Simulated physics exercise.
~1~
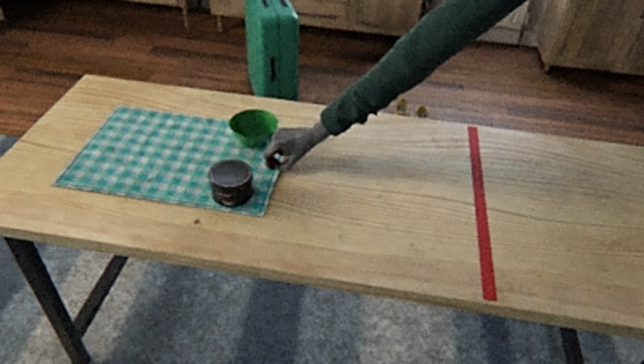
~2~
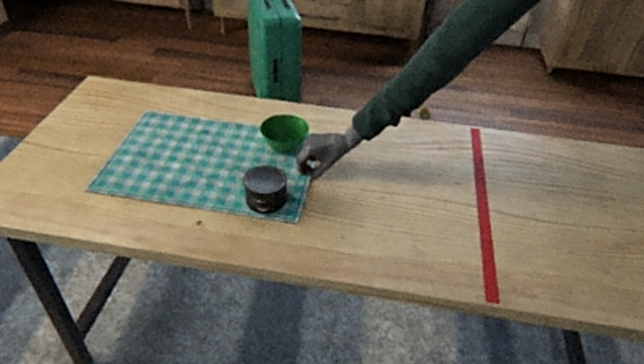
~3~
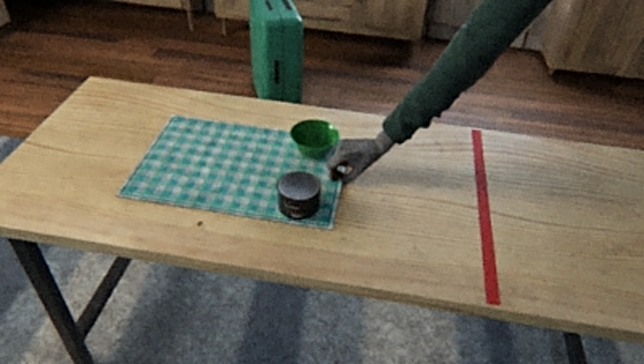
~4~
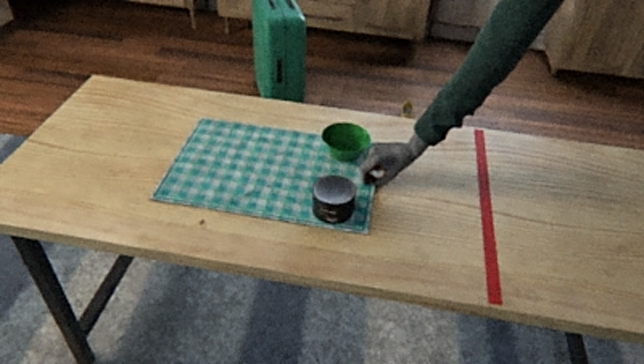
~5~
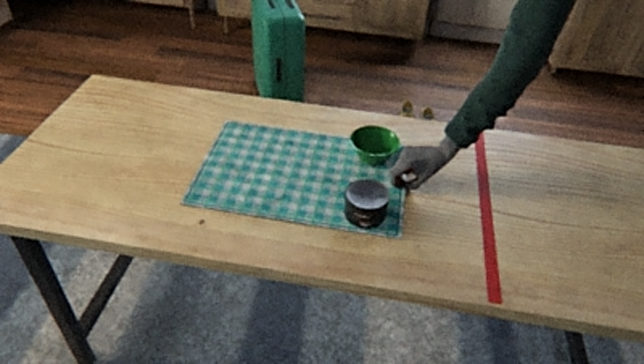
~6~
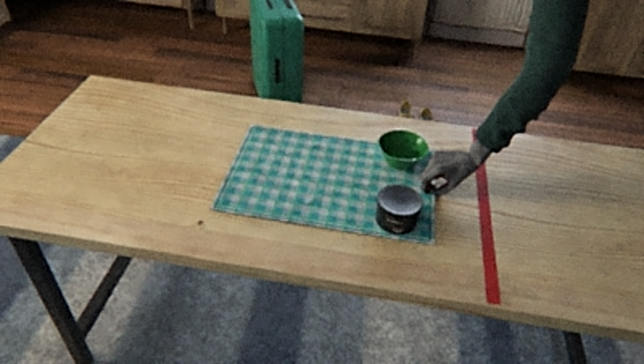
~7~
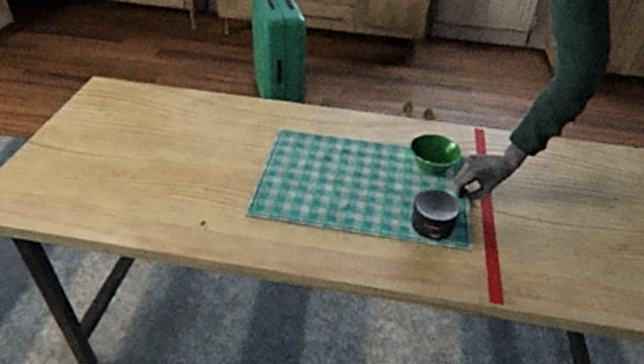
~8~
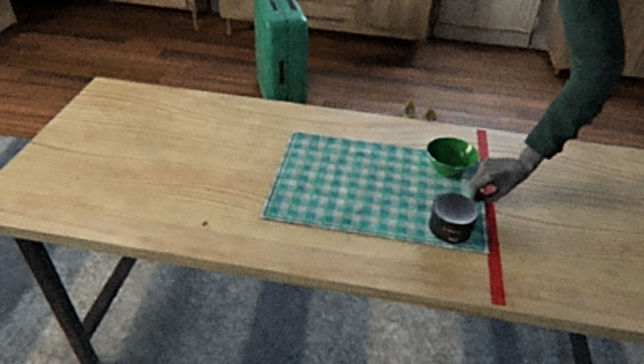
A turquoise checked place mat carrying a green bowl and a black tub was pulled rightward along a wooden table by a gloved hand until its edge reached the red tape, with the bowl and tub both still sitting on the cloth.
